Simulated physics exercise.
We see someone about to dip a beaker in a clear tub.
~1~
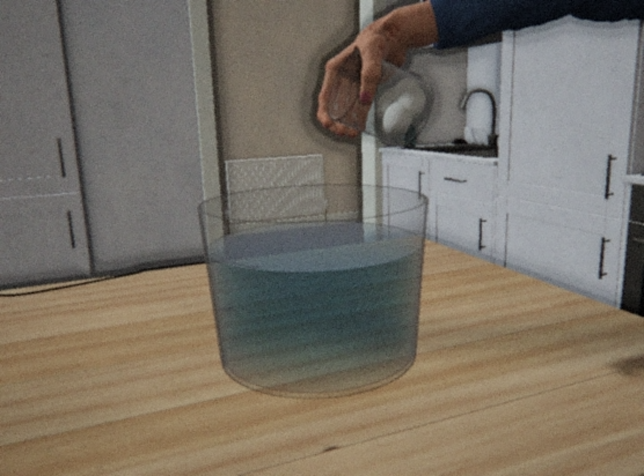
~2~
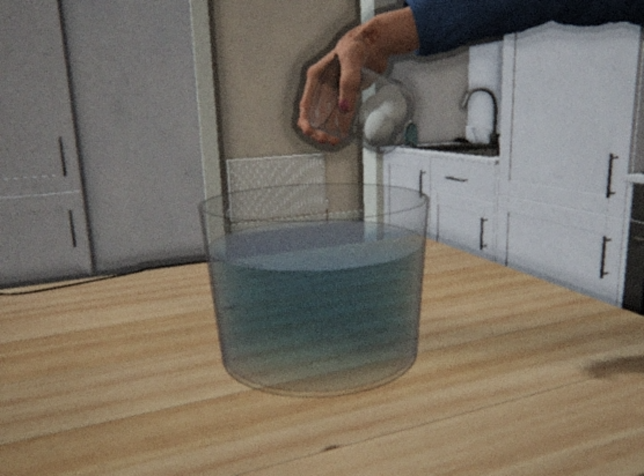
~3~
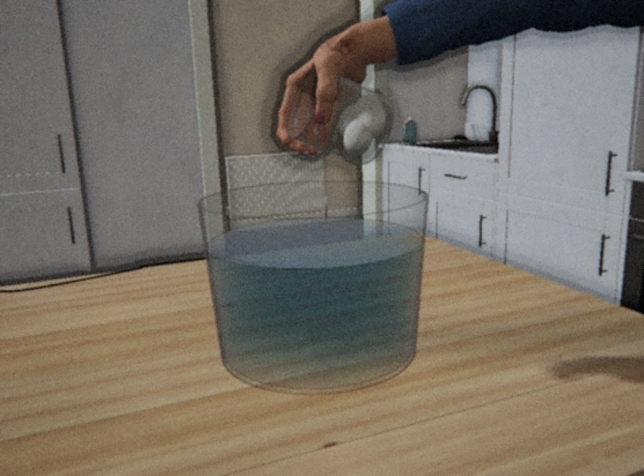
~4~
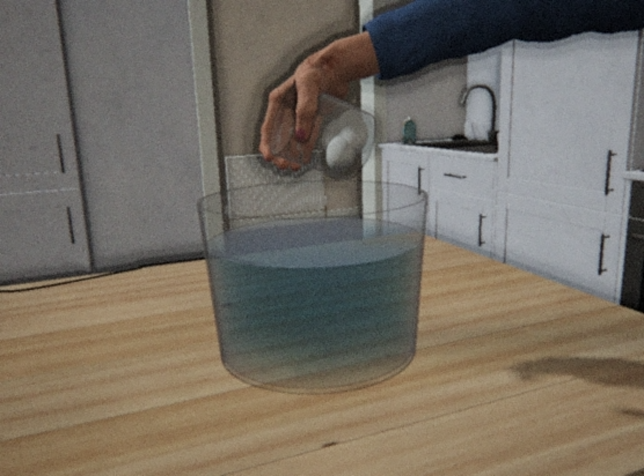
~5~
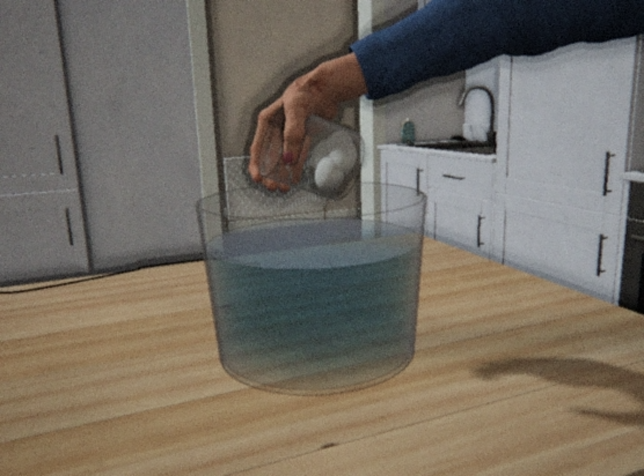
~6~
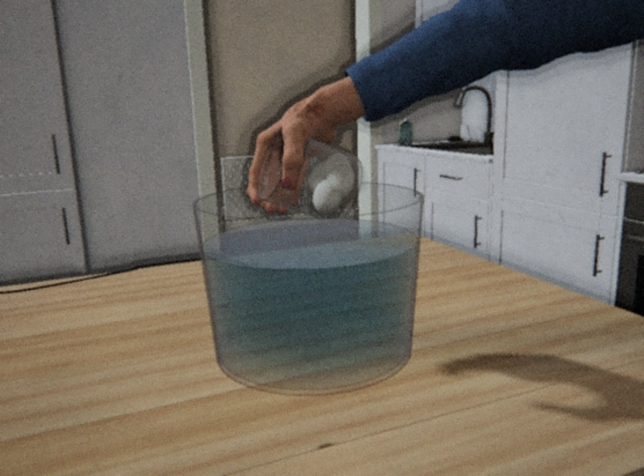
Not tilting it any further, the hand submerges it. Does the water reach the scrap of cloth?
It gets soaked.
Soon after, the beaker enters the water.
Later, water pours in as the air escapes.
In the end, the beaker is under, flooded, and the scrap of cloth is wet.
